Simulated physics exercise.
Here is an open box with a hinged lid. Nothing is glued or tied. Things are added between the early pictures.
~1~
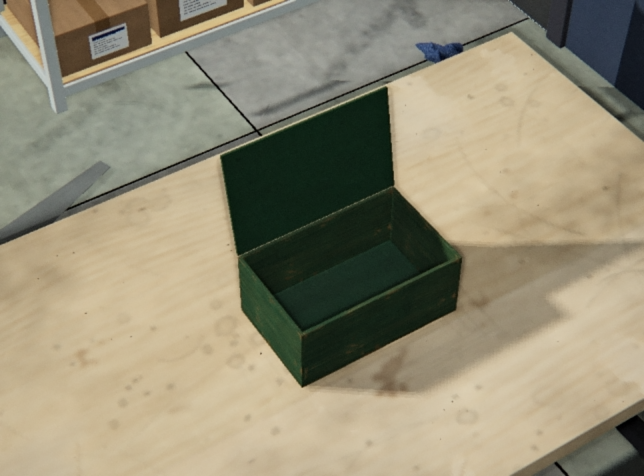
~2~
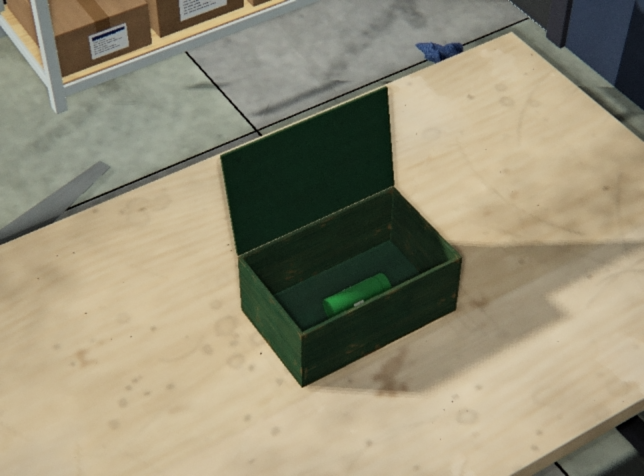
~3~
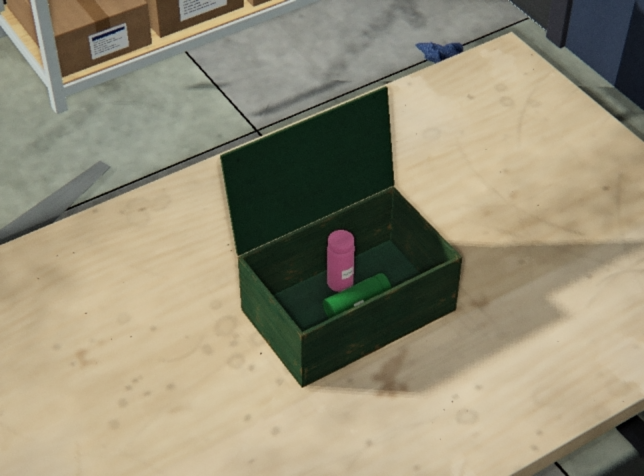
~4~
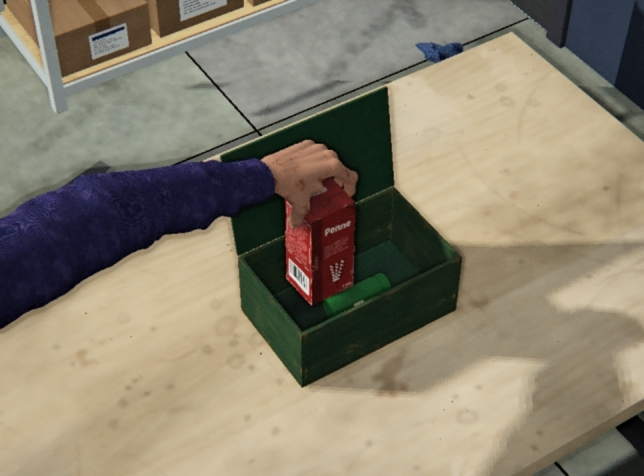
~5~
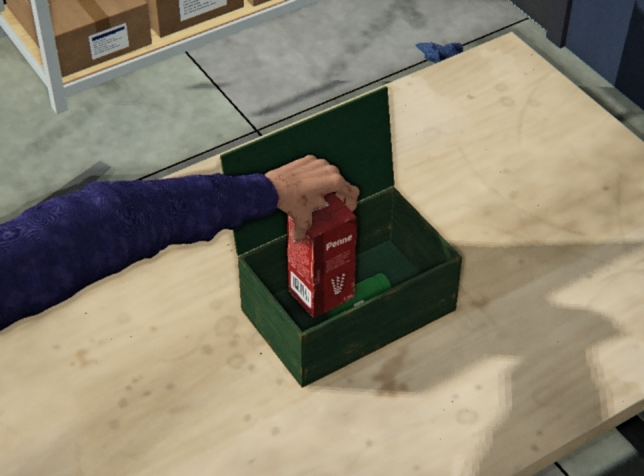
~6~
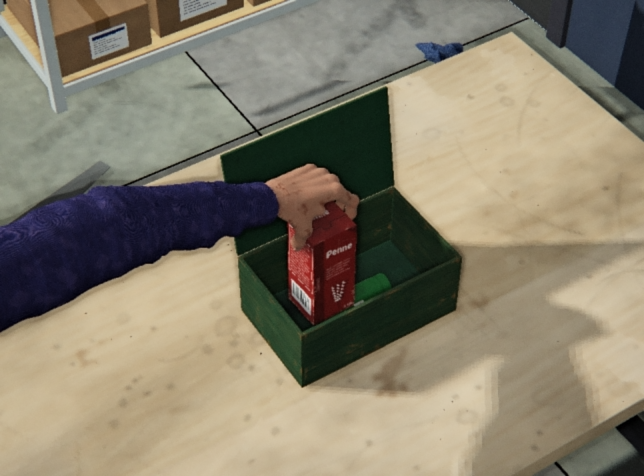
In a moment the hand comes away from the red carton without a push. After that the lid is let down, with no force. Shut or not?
As it turns out, it is held up.
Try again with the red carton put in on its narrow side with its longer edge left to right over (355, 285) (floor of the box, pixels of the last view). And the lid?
Then it closes.
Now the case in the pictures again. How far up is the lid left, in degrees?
Some 90° above the rim.
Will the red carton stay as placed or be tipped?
It ends up tilted.
Then, 0.40 s later than the last frame, red carton tilted by 39° near (294, 276).
Then, 2.00 s later than the last frame, lid 83° above the rim; red carton tilted by 38° near (292, 275).
Then, 4.20 s later than the last frame, lid 88° above the rim; red carton tilted by 37° near (293, 275).
When it is over, lid 90° above the rim; lying over in the box, red carton; the other 2 as before. End places, in pixels of the last picture, red carton near (294, 275).
